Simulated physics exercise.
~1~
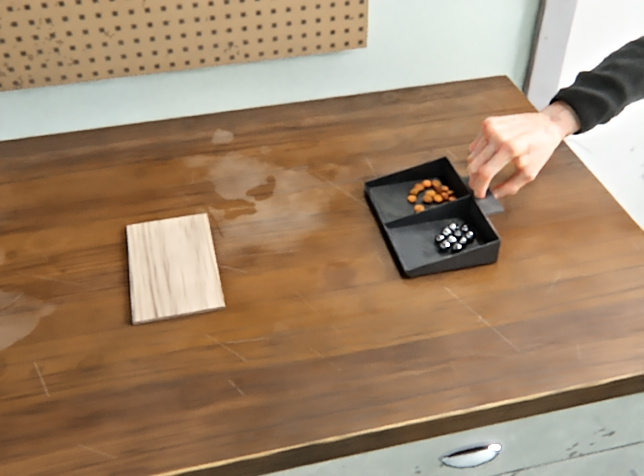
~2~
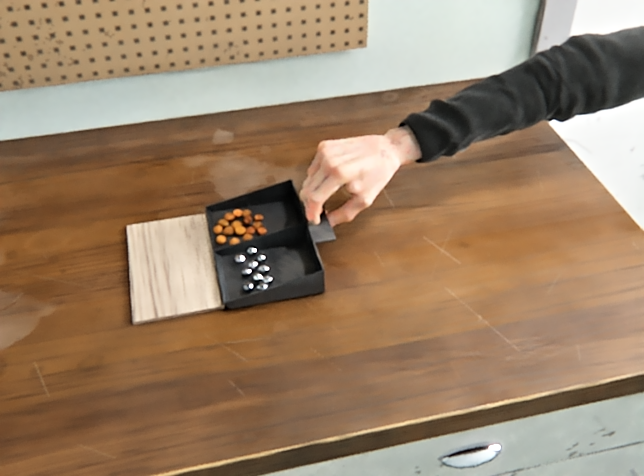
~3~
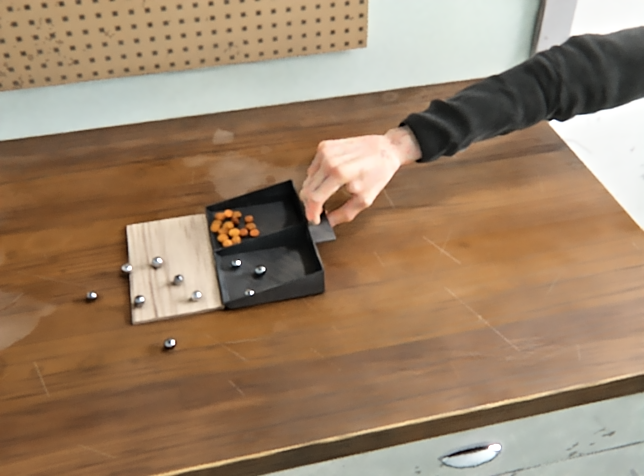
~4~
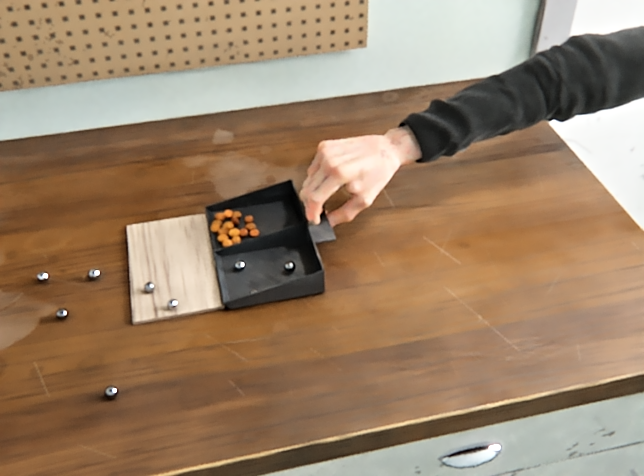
We see a hand slide a divided black tray of orange pieces and shiny metal balls left across a wooden table until it stops against a pale wooden board. Most of the balls roll out over the board and onto the table, while the orange pieces stay in the tray.
